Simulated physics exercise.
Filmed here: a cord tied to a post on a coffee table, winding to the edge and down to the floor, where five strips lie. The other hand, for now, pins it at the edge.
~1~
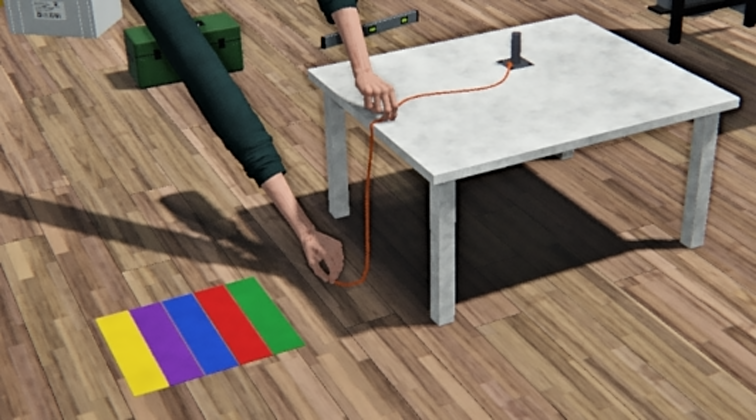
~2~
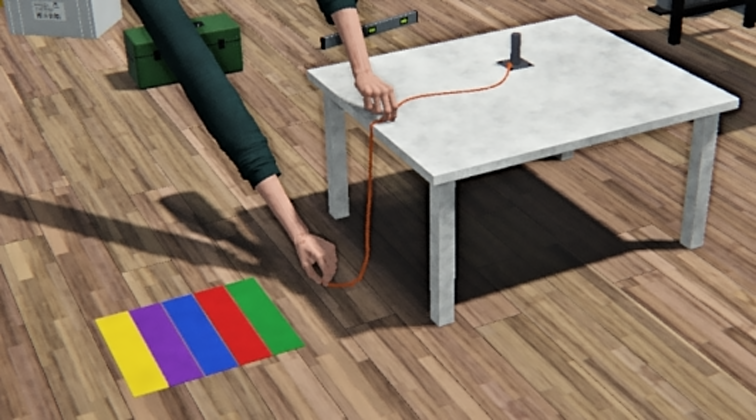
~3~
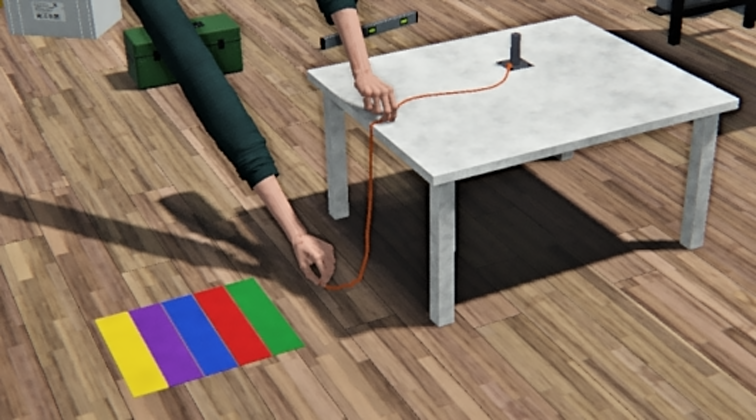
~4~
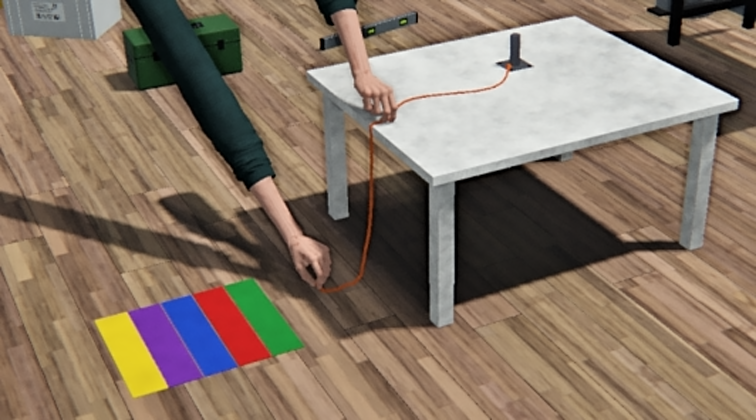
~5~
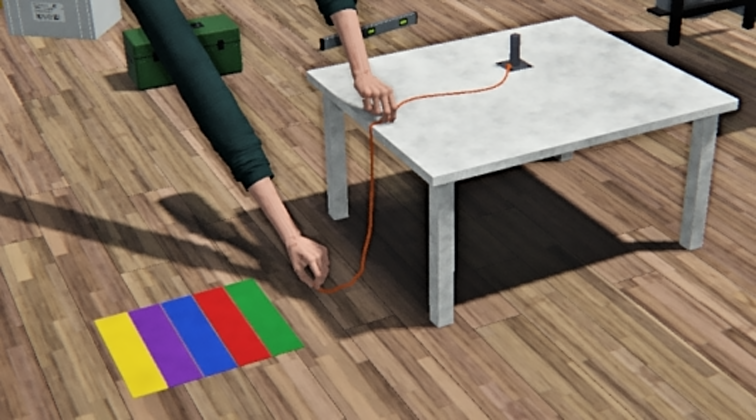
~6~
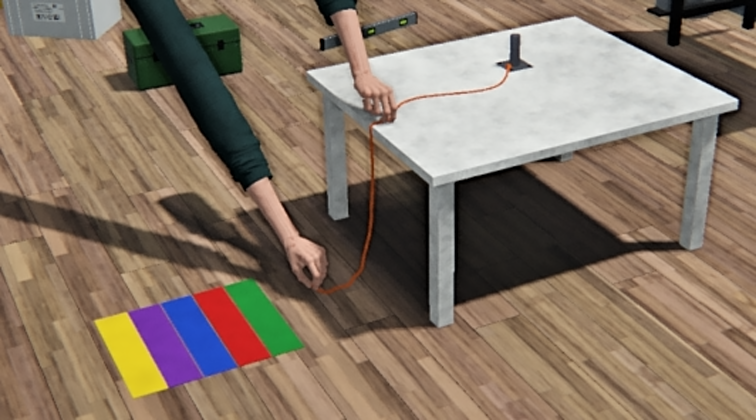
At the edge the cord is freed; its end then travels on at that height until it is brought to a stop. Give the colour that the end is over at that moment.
The end is over blue.
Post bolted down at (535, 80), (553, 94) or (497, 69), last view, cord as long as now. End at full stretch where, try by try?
(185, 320), (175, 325) and (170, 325).
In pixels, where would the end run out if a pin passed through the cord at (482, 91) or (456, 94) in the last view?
About (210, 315) and (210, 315).
Early on, end near (251, 303); over green.
Midway, end near (216, 313); over red.
At the end of the slack, end near (195, 319); over blue. Over blue.
